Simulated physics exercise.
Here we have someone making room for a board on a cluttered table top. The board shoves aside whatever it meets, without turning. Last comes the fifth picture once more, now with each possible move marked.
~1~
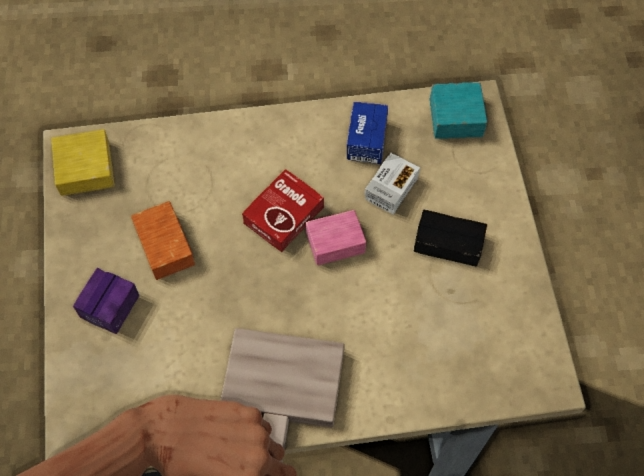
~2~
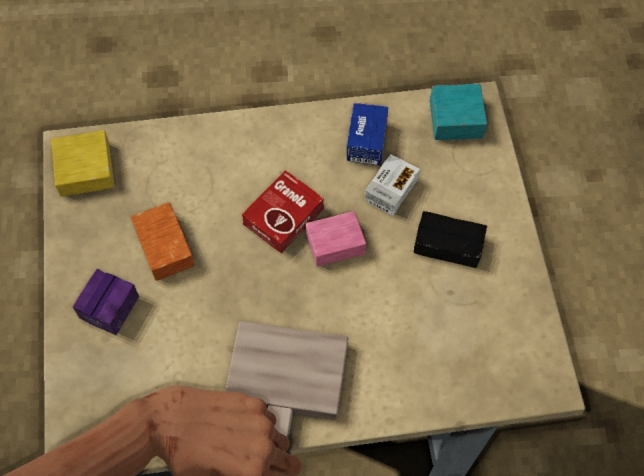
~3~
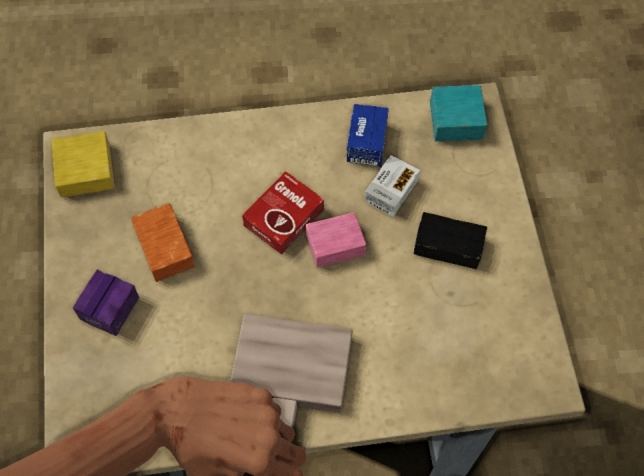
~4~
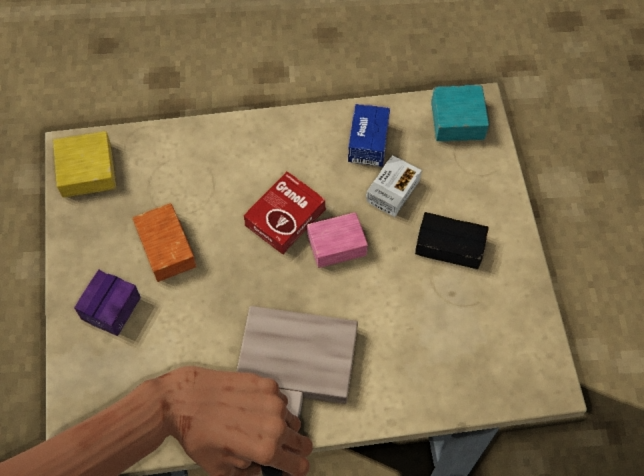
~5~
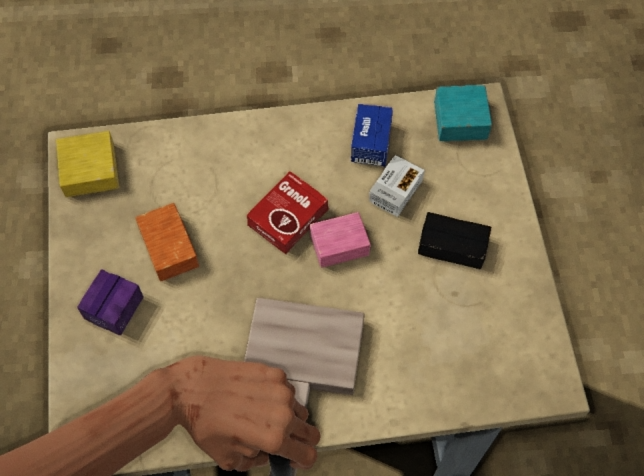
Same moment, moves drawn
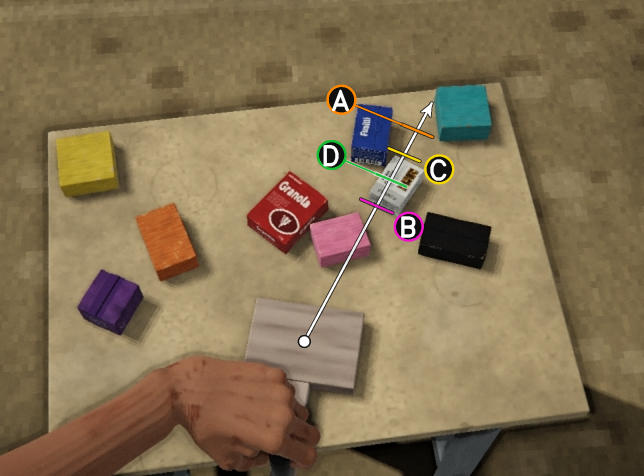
A hand gripped a flat grey board by its handle and slid it slowly a short way up and to the right across a table top scattered with colourful blocks and small boxes, which stayed put.
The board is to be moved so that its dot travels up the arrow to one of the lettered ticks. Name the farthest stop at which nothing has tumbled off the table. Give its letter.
Stop at D.
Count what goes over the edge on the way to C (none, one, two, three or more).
By then, one.
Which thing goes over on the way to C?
The blue box.
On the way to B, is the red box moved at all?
Yes.
On the marked copy, A at (417, 131); B at (377, 206); C at (404, 155); D at (391, 180); the arrow from (304, 341) to (432, 103); the white dot at (304, 341).
Taking D. A third of the way, board (337, 284); pink block (346, 230); yellow block (88, 164).
Two thirds of the way, board (368, 227); white packet (421, 159); pink block (371, 177).
When it is over, board (390, 186); blue box (386, 98); turquoise block (471, 106); nothing has fallen.
As for the rest, A drops the turquoise block and blue box; B is safe but short; C drops the blue box.
